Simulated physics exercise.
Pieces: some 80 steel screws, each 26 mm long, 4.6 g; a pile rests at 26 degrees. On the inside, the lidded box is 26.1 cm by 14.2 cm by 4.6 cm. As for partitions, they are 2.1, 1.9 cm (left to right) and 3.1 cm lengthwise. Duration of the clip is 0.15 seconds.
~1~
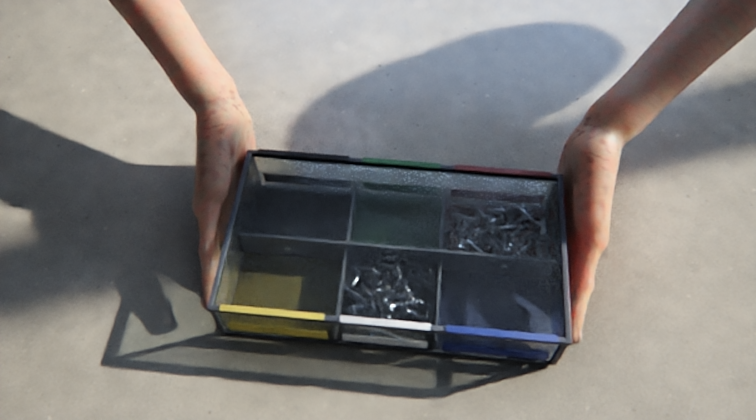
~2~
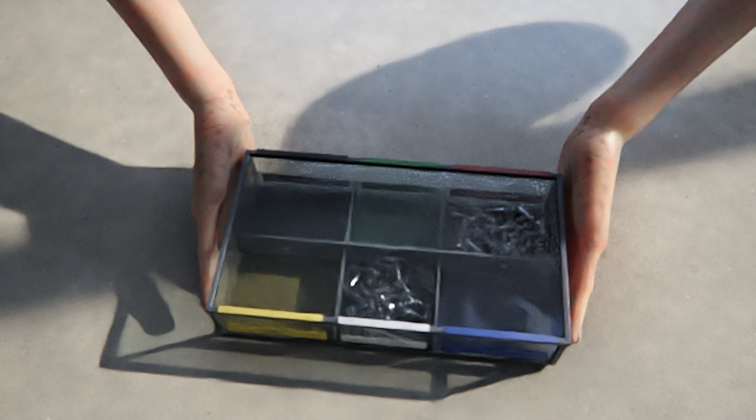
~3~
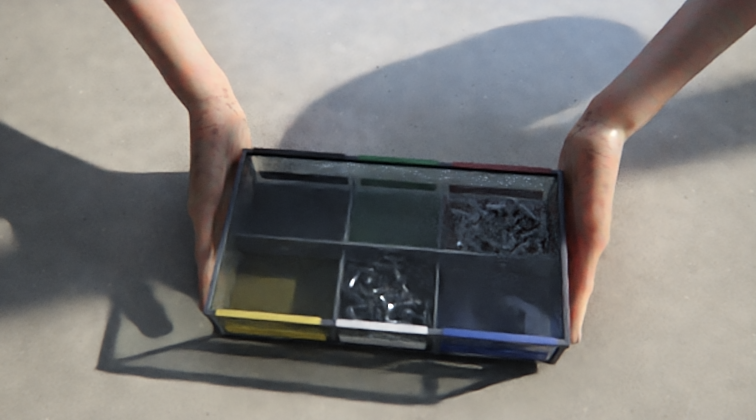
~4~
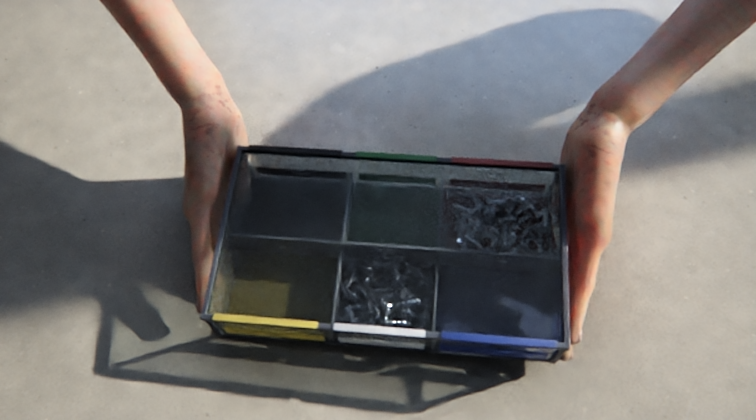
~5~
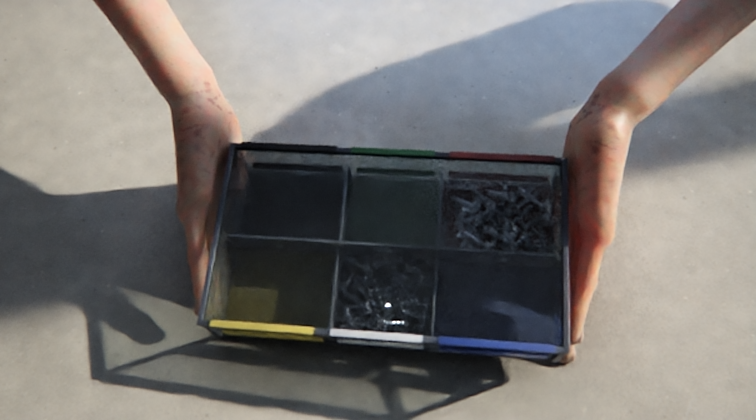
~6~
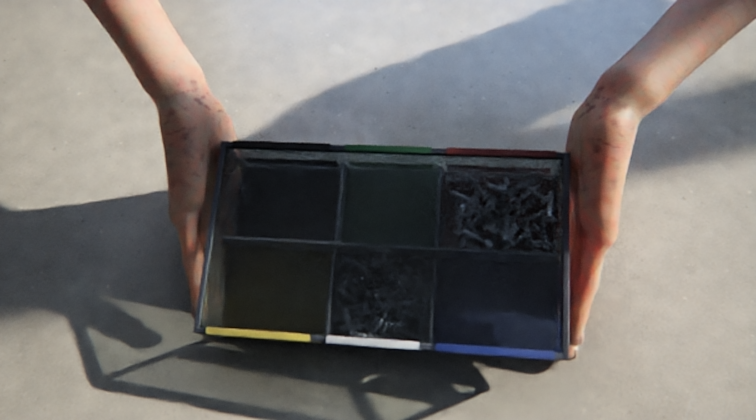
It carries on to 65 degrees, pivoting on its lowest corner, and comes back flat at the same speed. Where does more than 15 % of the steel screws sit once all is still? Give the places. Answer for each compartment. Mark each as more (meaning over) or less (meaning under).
Red - more; blue - less; green - less; yellow - less; white - more; black - less.
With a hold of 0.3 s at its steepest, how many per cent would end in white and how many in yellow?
White keeps 55% and yellow keeps 0%.
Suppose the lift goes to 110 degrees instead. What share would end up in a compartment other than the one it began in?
30 %.
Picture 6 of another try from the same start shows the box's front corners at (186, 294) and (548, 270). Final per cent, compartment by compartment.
It comes out as red at 10 percent, blue at 0 percent, green at 25 percent, yellow at 25 percent, white at 30 percent and black at 15 percent.
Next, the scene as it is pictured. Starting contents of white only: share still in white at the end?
Close to 100 in a hundred.
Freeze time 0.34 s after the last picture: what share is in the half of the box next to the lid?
Around 30 %.
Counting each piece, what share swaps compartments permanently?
About 15 per cent.
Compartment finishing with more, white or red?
Answer: White.
Then, 0.34 s after the last picture, tilt 64 degrees; red 40 %, white 55 %.
Then, 0.57 s after the last picture, tilt 24 degrees; red 35 %, blue 5 %, white 55 %.
Then, 0.90 s after the last picture, tilt 0 degrees; red 35 %, blue 5 %, white 55 %.
In the end, red 35 %, blue 5 %, green 0 %, yellow 0 %, white 55 %, black 0 %.
